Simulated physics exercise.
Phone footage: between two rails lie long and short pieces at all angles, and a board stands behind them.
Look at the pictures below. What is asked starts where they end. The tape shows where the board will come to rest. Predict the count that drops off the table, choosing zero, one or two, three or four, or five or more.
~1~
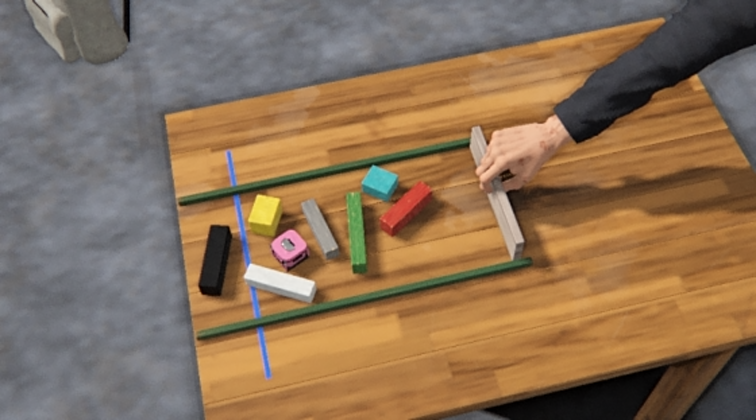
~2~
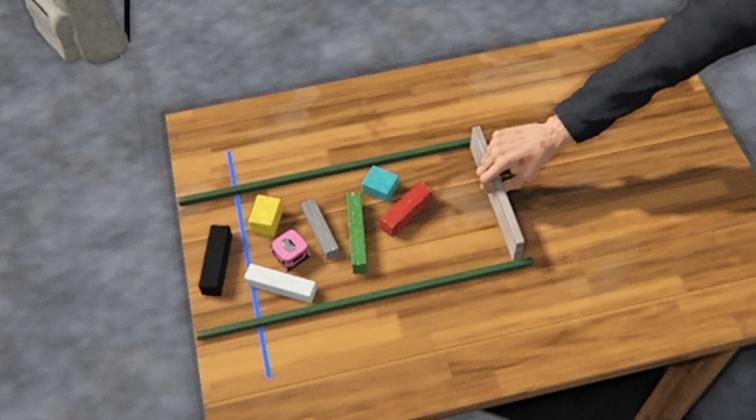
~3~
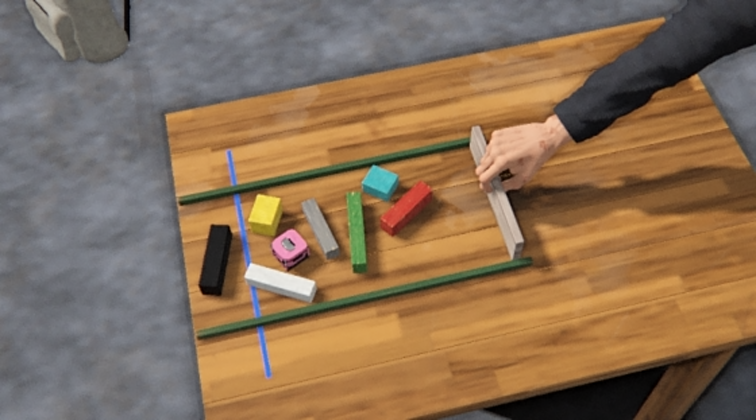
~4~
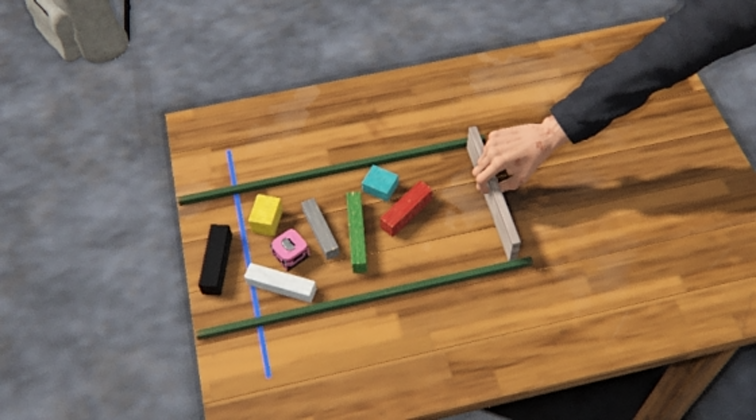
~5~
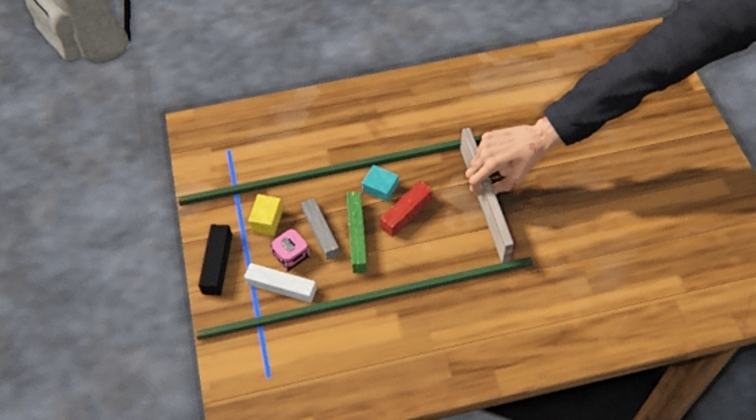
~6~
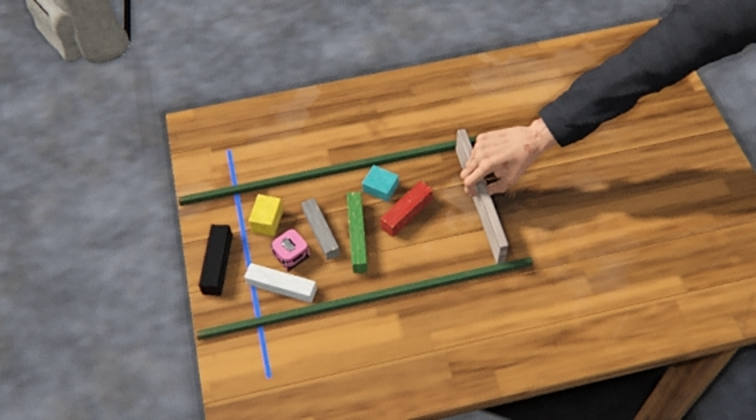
The count that drops off is one or two.
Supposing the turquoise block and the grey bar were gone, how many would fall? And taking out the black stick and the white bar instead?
Counts - first: 1; second: 0.
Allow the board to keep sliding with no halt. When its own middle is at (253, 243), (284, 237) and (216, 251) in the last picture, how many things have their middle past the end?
1; 0; 5.
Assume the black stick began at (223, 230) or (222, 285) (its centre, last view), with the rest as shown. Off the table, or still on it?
First place: It goes off the edge; second place: It goes off the edge.
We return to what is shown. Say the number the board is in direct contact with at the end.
That makes 3.
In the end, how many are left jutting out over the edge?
It's 3.
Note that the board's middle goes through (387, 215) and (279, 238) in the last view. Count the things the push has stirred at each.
First 3, after that 8.
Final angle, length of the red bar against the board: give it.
Roughly 0° out of line.
Soon after, none off yet; black stick at rest near (216, 260); yellow block at rest near (266, 216); white bar at rest near (281, 283).
After that, none off yet; black stick at rest near (216, 260); yellow block displaced a little near (255, 216); white bar moving near (277, 288).
In the end, the number that fall off is one or two; gone, black stick.
